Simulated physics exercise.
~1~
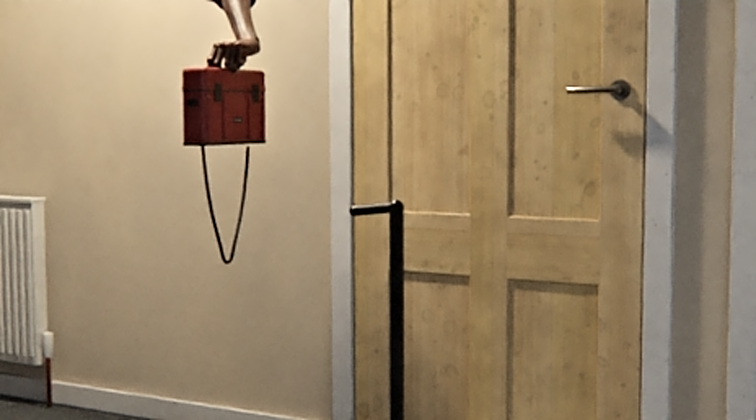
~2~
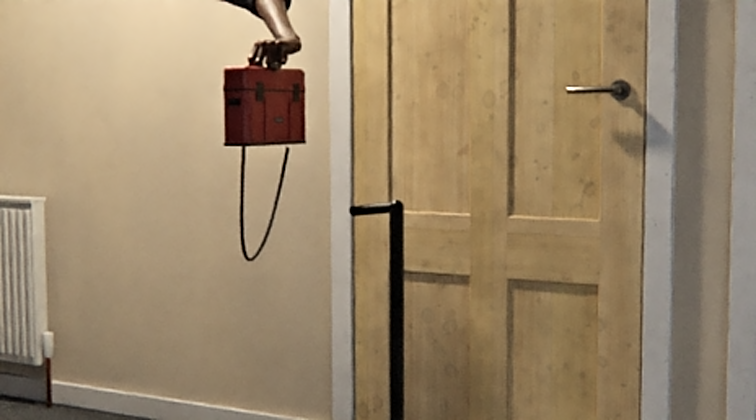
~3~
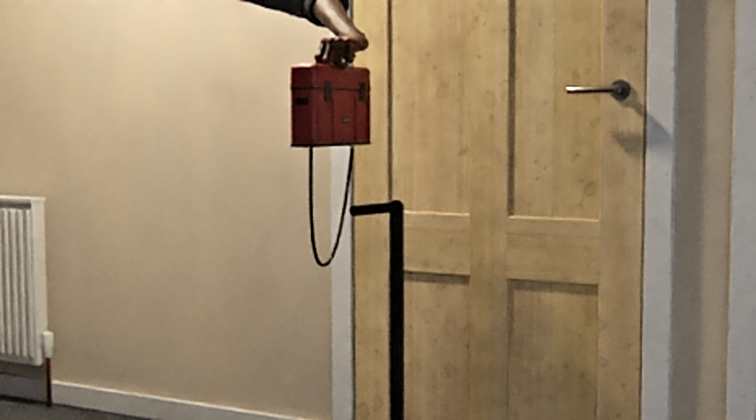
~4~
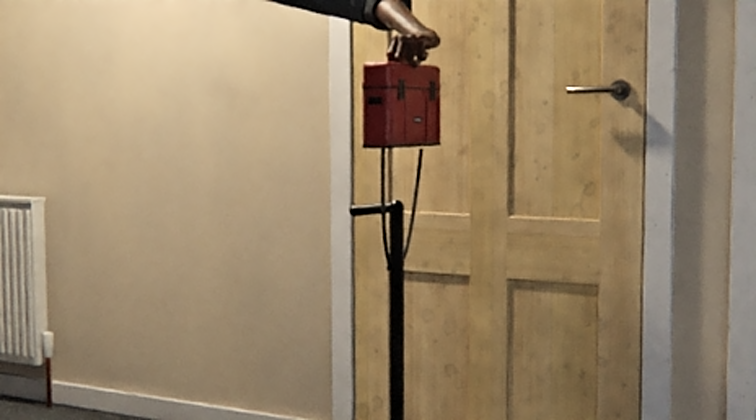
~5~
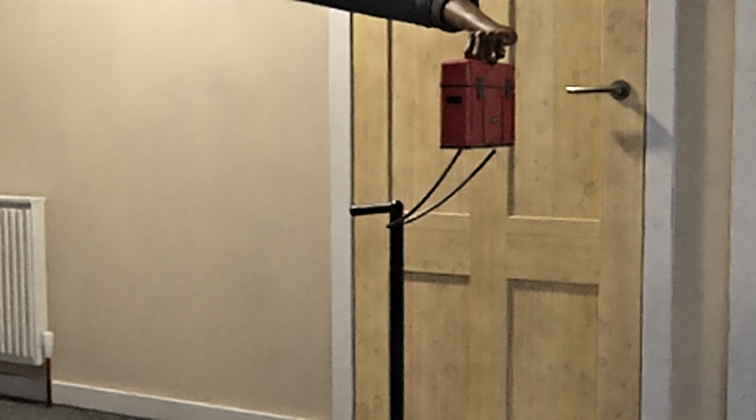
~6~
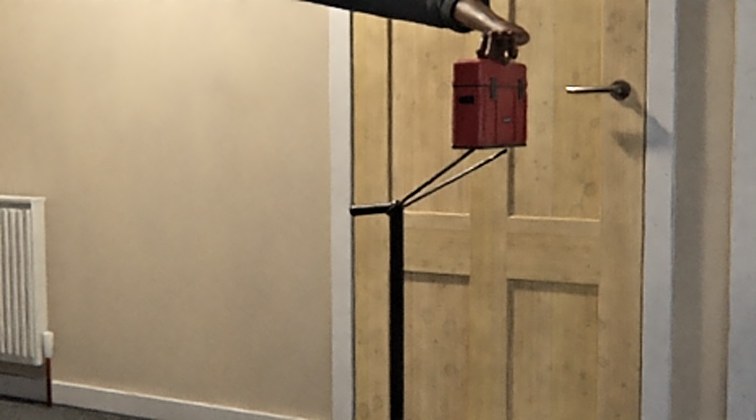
By a wooden door, a hand carrying a red case rightward past a black post, its dangling lead snagging and pulling tight.
